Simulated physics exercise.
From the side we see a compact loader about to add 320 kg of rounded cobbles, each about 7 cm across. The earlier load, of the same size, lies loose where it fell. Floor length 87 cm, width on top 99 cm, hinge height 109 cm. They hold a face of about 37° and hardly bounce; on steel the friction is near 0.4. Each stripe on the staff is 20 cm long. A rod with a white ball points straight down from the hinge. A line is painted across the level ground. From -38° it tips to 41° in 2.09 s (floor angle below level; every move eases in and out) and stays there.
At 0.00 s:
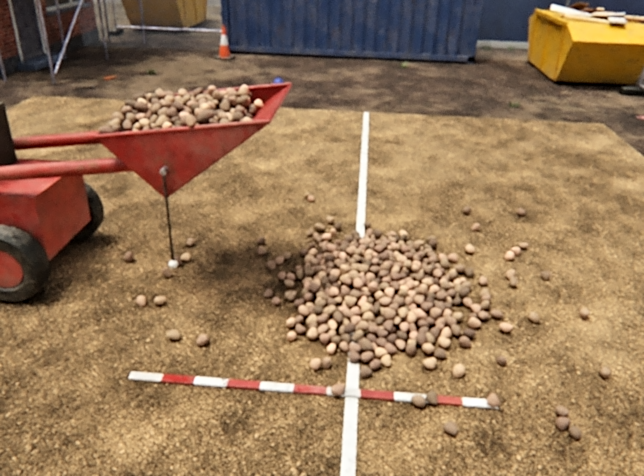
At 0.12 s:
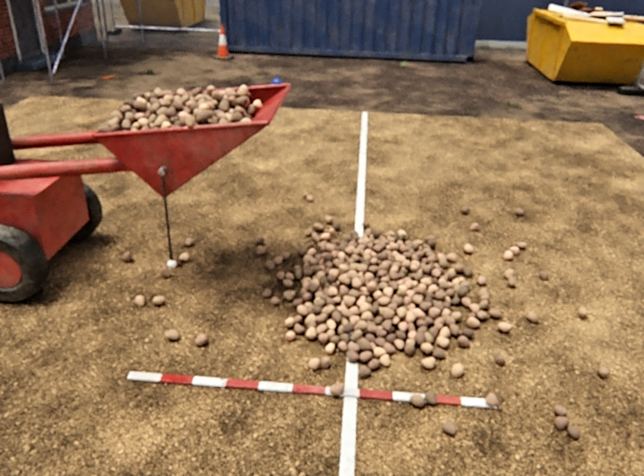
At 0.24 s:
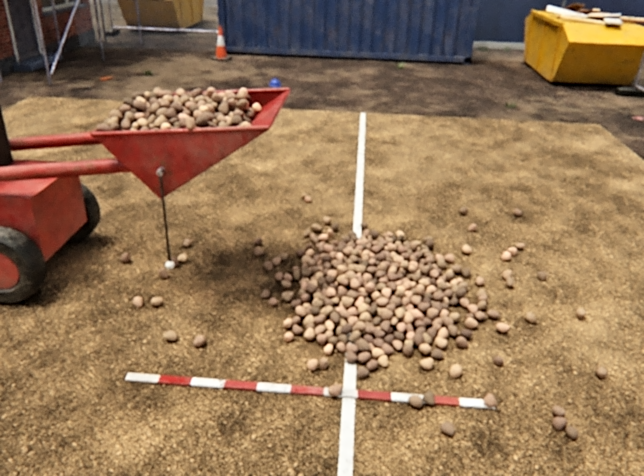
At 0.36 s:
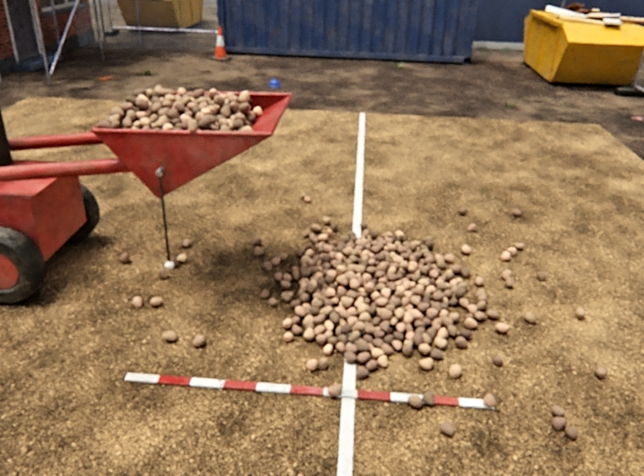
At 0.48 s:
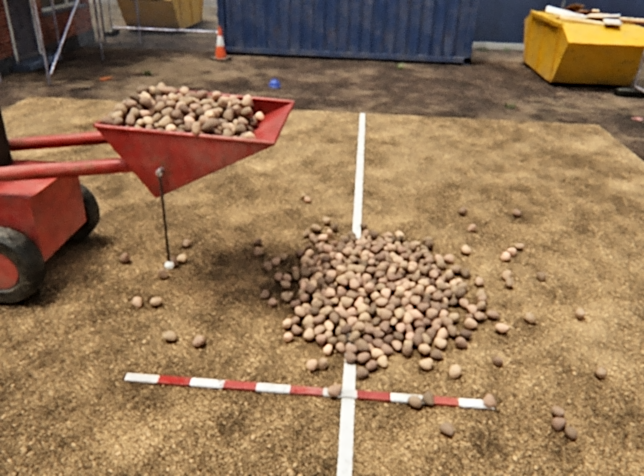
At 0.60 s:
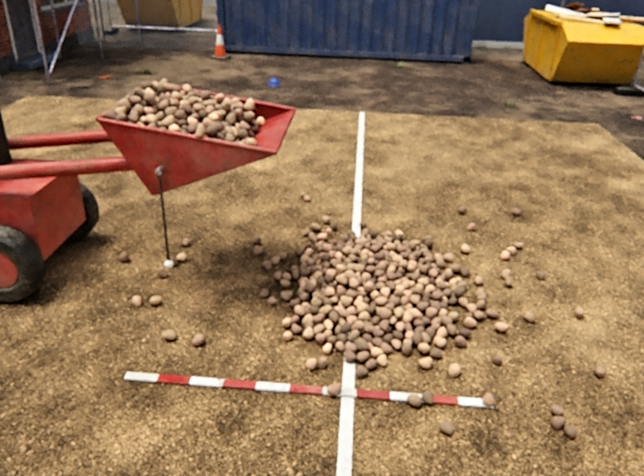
A red bucket heaped with round stones tilted slowly, its right-hand lip dipping a little while the stones shifted slightly inside, as the earlier pile lay still across the white line on the ground.
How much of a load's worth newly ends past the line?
Some 5 per cent is added.
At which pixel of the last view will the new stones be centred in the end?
Their middle is at about (294, 273).
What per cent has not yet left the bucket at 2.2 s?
About 15 per cent.
After 1.6 s the floor is at 29°; in per cent of one load, 95 in the bucket, 43 short of the line, 63 past the line; the foremost stones are at (534, 274).
After 2.2 s the floor is at 41°; in per cent of one load, 14 in the bucket, 121 short of the line, 65 past the line; the foremost stones are at (534, 274).
After 2.5 s the floor is at 41°; in per cent of one load, 0 in the bucket, 134 short of the line, 67 past the line; the foremost stones are at (534, 274).
After 4.9 s the floor is at 41°; in per cent of one load, 0 in the bucket, 134 short of the line, 68 past the line; the foremost stones are at (534, 274). Net gain past the line, 5.
